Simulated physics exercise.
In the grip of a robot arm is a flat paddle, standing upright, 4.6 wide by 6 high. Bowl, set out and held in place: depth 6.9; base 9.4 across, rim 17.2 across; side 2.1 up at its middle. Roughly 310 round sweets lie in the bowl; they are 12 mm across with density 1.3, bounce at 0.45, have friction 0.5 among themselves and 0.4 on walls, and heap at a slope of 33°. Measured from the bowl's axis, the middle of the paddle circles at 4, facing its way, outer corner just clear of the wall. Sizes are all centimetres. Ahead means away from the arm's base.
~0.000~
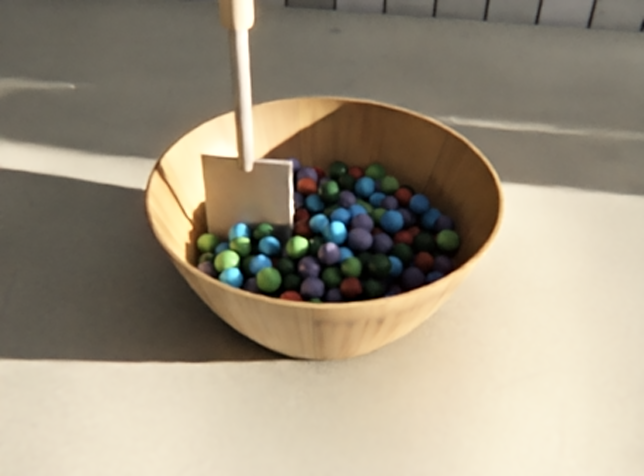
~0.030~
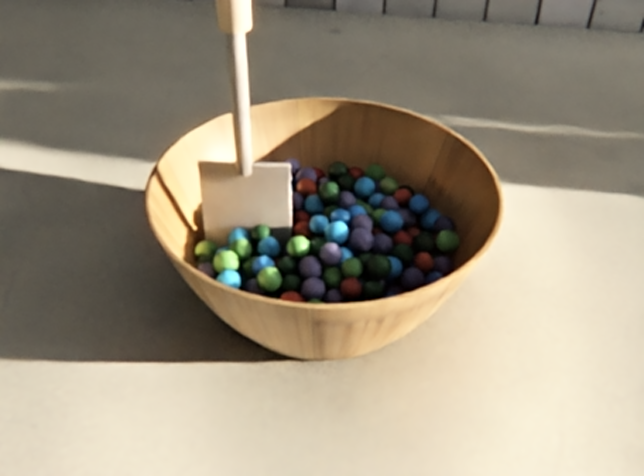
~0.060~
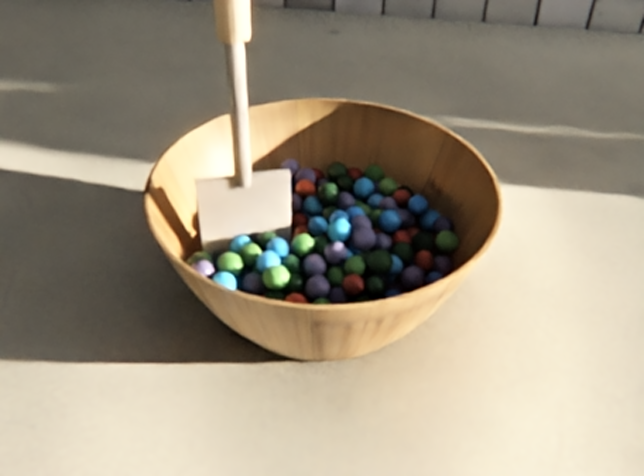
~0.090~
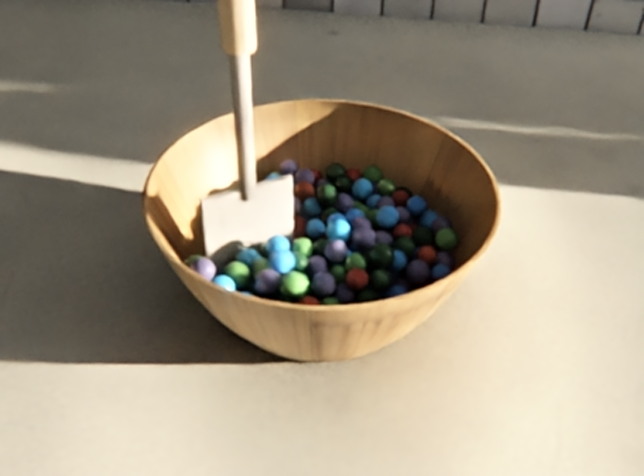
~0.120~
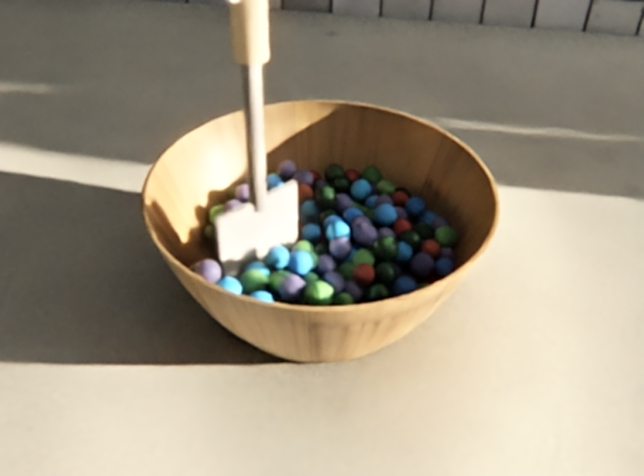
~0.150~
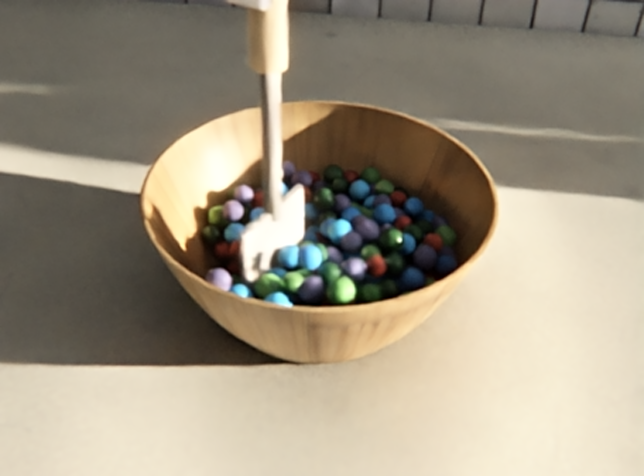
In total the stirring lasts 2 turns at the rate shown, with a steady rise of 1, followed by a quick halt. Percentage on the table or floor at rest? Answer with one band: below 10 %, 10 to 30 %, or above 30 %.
10 to 30 %.
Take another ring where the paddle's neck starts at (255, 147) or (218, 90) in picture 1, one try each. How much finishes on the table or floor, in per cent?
15 and 5 per cent.
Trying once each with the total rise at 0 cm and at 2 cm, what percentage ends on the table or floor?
I'd say some 25 per cent, and some 20 per cent.
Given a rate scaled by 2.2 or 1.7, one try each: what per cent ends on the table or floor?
50 % and 40 %.
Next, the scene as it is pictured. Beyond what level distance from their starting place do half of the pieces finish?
Around 8 centimetres.
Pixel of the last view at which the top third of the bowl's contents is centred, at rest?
It is centred around (252, 258).
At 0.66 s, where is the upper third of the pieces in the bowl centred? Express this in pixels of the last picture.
Around (215, 189).
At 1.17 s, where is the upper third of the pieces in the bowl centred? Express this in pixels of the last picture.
Around (366, 179).
After 0.66 s, 323° round, highest piece 9 above the table; 277 in the bowl, 28 on the table or floor, 7 in flight or on the tool.
After 1.17 s, 221° round, highest piece 8 above the table; 253 in the bowl, 57 on the table or floor, 2 in flight or on the tool.
After 1.63 s, 0° round, highest piece 6 above the table; 250 in the bowl, 62 on the table or floor.
After 2.33 s, 0° round, highest piece 6 above the table; 250 in the bowl, 62 on the table or floor.
In the end, 250 in the bowl, 62 on the table or floor. That is 20 % on the table or floor.
